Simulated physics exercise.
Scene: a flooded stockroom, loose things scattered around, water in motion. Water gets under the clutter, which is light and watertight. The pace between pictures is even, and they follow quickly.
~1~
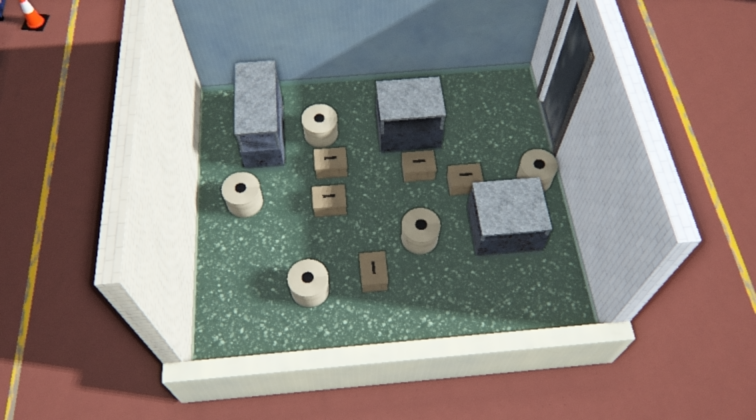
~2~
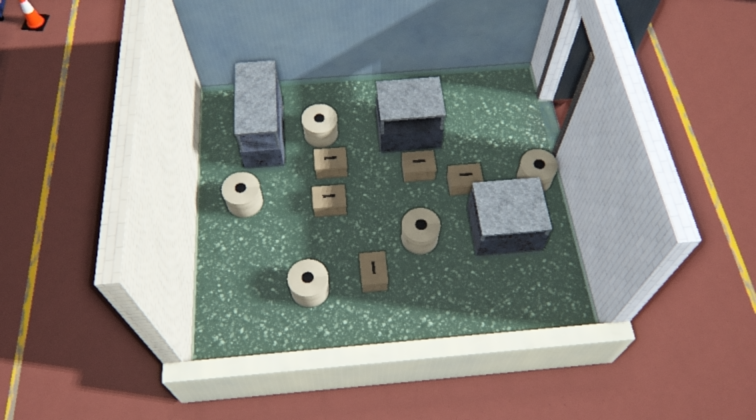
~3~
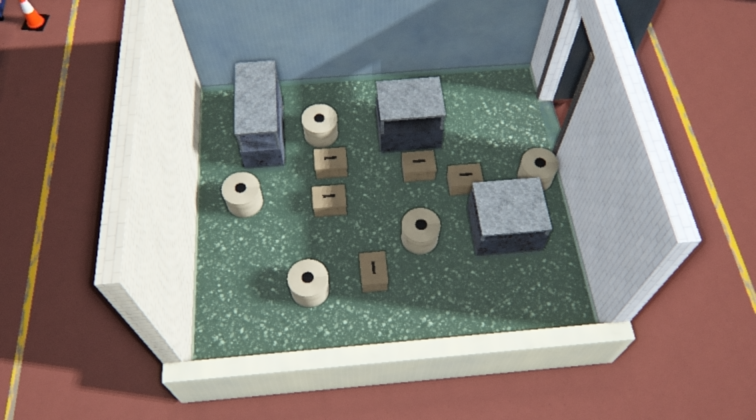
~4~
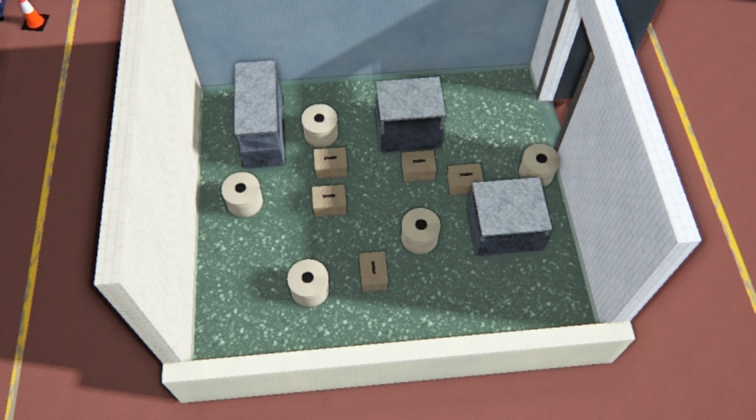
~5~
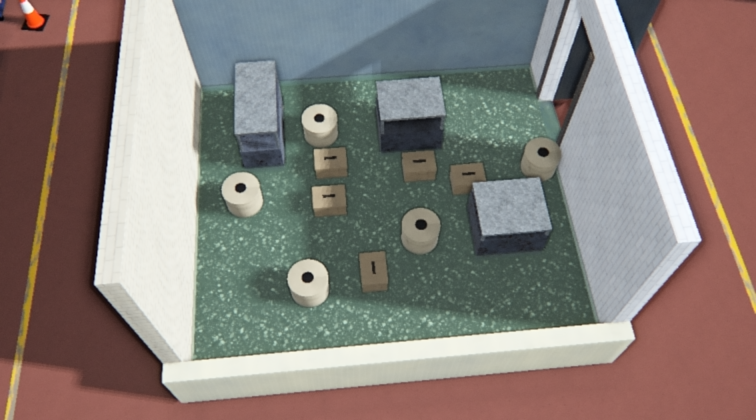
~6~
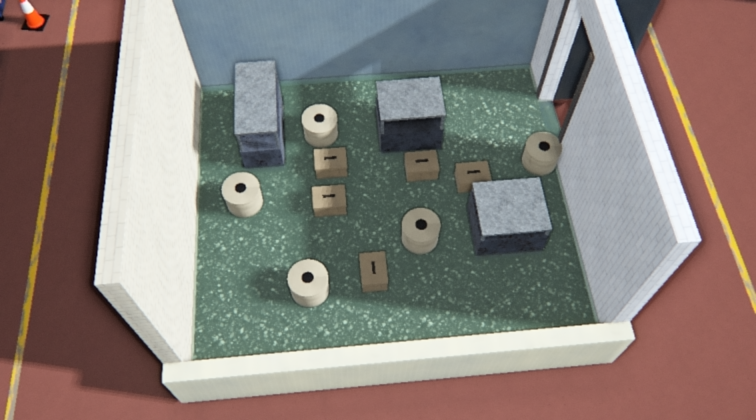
A pale round tub near the right wall shifted slightly away from the viewer, and a small brown box beside it then edged a little to the right, while most other things stayed put.
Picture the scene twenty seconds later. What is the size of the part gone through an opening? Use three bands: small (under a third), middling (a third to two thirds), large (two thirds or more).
Middling.
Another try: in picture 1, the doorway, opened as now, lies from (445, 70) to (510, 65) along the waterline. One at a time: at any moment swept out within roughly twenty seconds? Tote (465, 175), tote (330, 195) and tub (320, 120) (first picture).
My answer, each in turn: Lost, not lost, lost.
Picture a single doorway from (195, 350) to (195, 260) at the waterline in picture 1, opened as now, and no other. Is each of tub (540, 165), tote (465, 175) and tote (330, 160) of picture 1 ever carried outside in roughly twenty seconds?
First held back, then held back, then flushed away.
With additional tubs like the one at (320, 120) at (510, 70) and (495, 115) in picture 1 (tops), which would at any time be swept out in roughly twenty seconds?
Taking them in the order asked, the first is removed while the second is removed.
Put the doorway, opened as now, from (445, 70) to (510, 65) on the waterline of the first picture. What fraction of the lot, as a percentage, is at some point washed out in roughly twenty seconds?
60 per cent.
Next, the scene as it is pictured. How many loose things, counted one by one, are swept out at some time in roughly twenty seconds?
That works out to 4.
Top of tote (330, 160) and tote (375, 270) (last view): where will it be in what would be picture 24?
Look for them around (360, 135) and (406, 245).
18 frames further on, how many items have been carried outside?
3.
A moment on, 1 of 10 are out; 9 afloat.
Next, 3 of 10 are out; 7 afloat.
Later, 4 of 10 are out; 6 afloat.
In the end, 4 of 10 are out; 6 afloat.
